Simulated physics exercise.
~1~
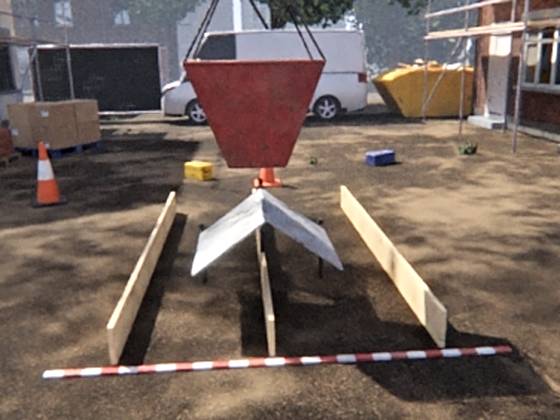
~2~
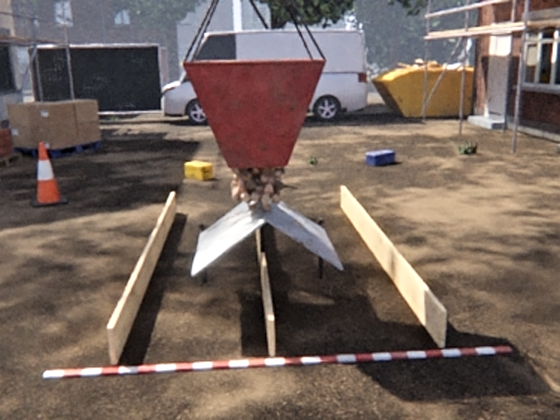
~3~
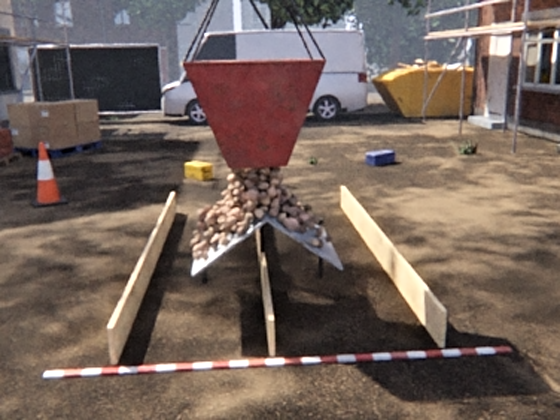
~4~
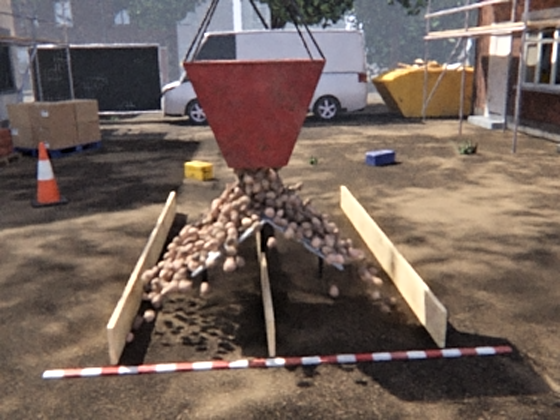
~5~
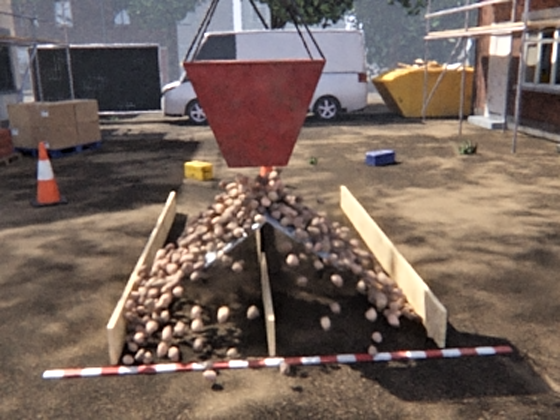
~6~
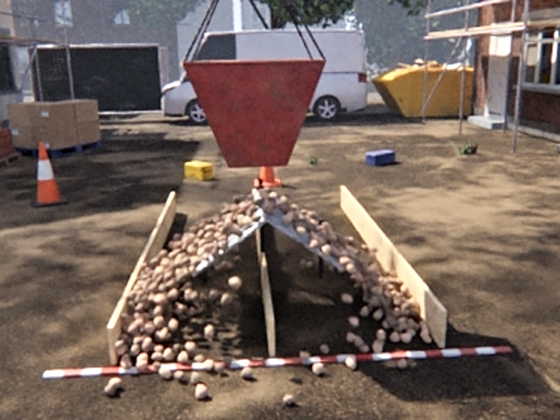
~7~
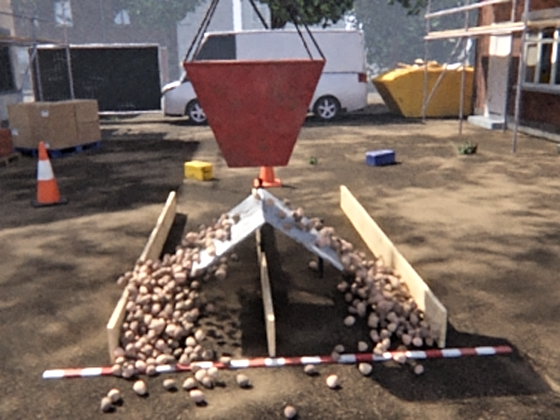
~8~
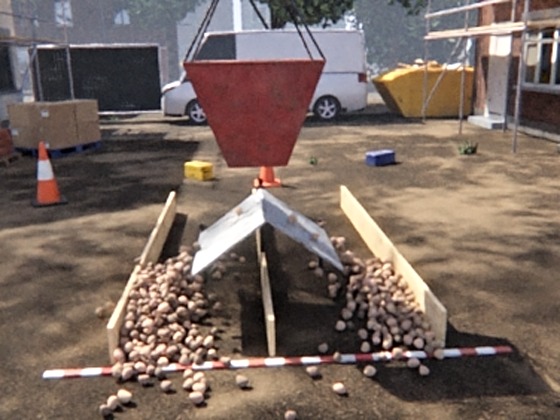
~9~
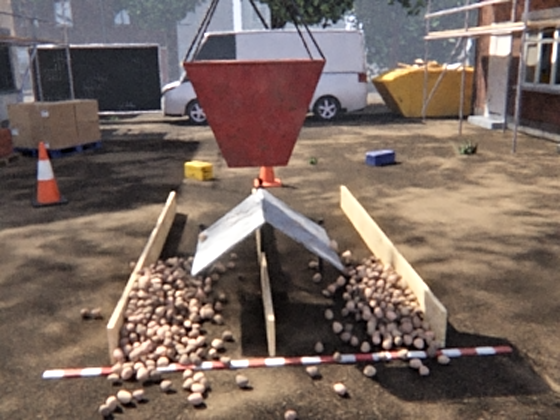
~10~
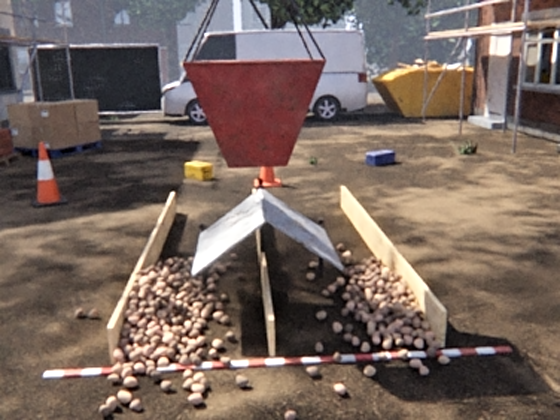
Building yard with red hopper dropping rounded cobbles onto a steel ridge, stones sliding off both sides and settling mostly left.
